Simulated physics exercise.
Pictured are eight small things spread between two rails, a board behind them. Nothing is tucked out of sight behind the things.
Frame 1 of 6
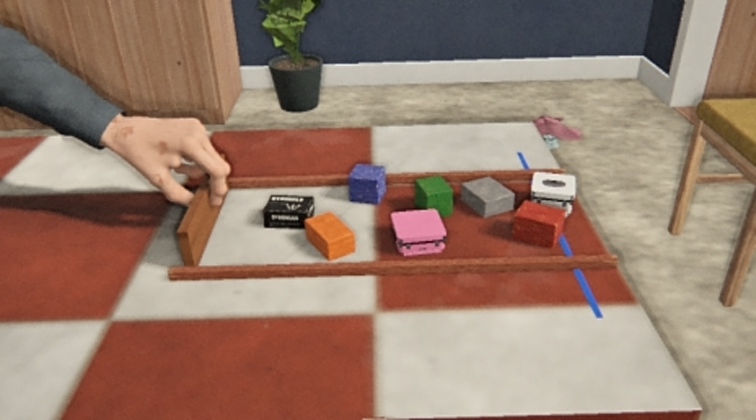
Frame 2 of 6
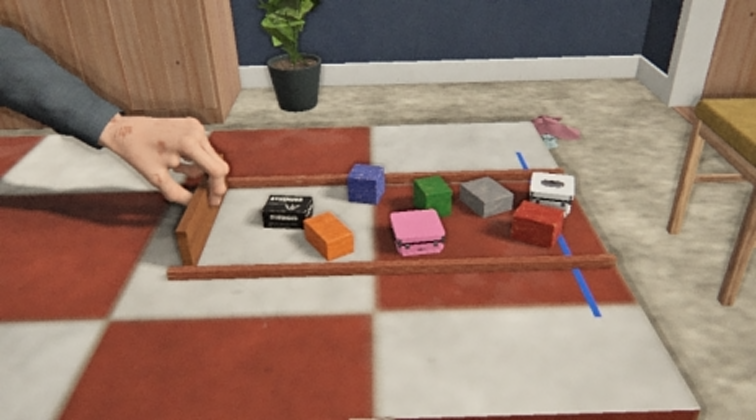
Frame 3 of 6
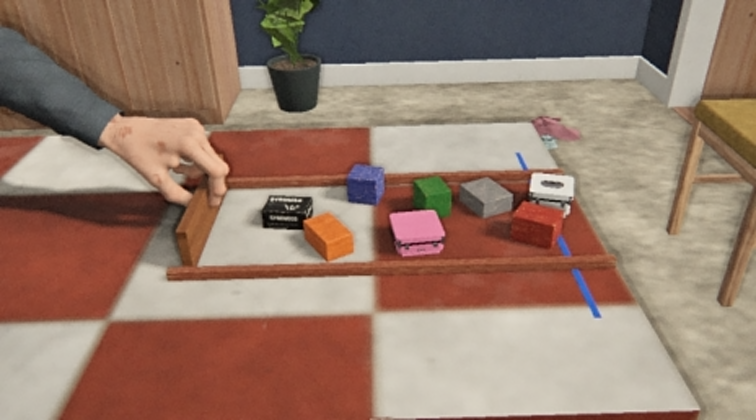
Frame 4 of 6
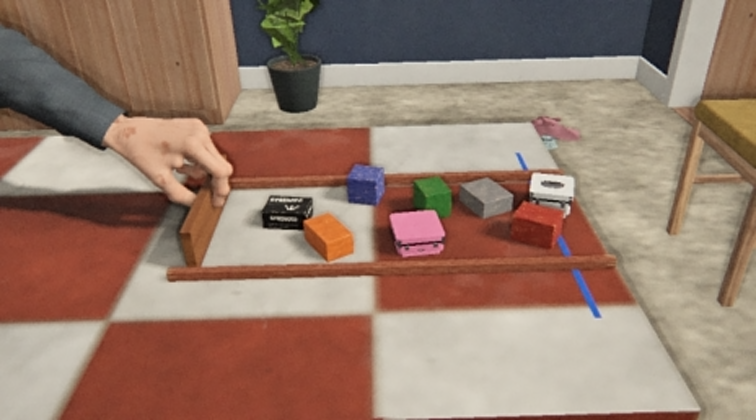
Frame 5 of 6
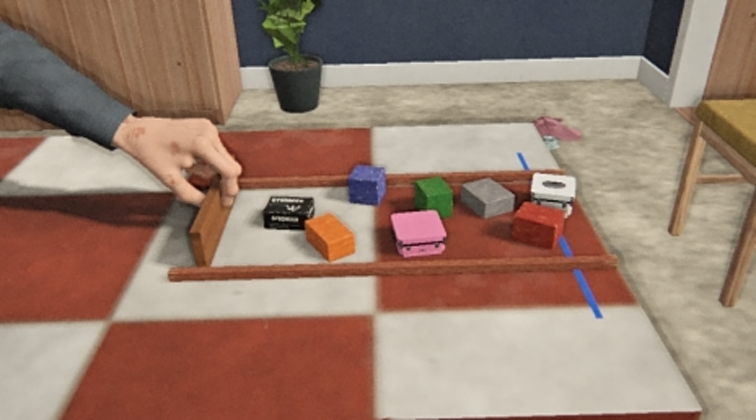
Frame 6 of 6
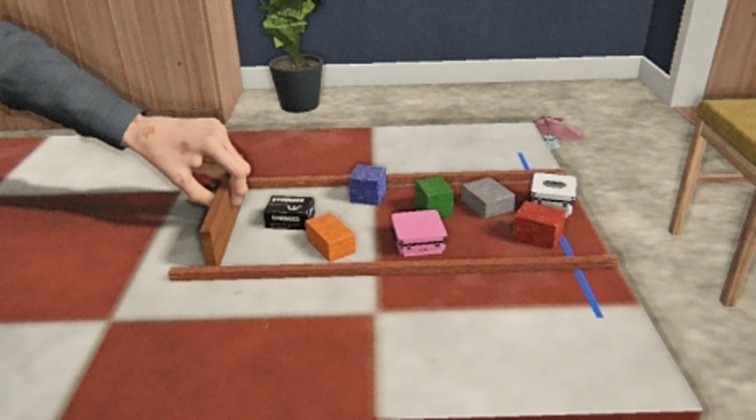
On a red and white checkered surface, a hand holds a wooden board upright between two rails, behind eight small blocks and cases, with a blue tape line at the right. The board stays nearly still at first, then the hand slides it slightly right toward the black box, while the objects stay put.
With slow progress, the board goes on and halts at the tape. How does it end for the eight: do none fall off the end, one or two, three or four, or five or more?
It ends with five or more off the end.
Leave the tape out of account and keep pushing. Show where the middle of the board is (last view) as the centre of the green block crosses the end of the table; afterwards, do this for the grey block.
Near (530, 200) and (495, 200).
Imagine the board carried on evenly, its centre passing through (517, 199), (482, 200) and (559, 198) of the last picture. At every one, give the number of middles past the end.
First 3, next 1, last 5.
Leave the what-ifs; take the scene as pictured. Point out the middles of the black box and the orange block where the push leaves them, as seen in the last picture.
In the last picture they sit at about (571, 202) and about (580, 234).
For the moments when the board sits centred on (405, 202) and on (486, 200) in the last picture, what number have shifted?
The first number is 6, the next one 8.
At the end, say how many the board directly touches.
That would be 3 of them.
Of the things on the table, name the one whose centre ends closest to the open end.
The black box winds up nearest.
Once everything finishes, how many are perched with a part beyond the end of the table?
The count would be 1.
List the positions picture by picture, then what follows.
In the first picture, white case (552, 194); red block (539, 225); grey block (487, 197); board (206, 208); tape (551, 217).
In the second picture, red block (537, 224); board (205, 207).
In the third picture, grey block (485, 198); orange block (328, 237).
In the fourth picture, white case (551, 195); pink case (417, 234).
In the fifth picture, red block (539, 225); green block (433, 198).
In the sixth picture, white case (553, 195); red block (539, 225); grey block (487, 198); board (227, 208); tape (551, 218).
Soon after, none off yet; white case at rest near (553, 195); red block at rest near (539, 225); grey block at rest near (487, 198).
After that, none off yet; white case at rest near (553, 195); red block at rest near (539, 225); grey block displaced a little near (499, 197).
And then, one off so far; white case on its way down near (612, 266); red block displaced about its own width near (597, 219); grey block displaced well along near (579, 196).
In the end, the number that fall off is five or more; gone, pink case, green block, grey block, red block and white case.
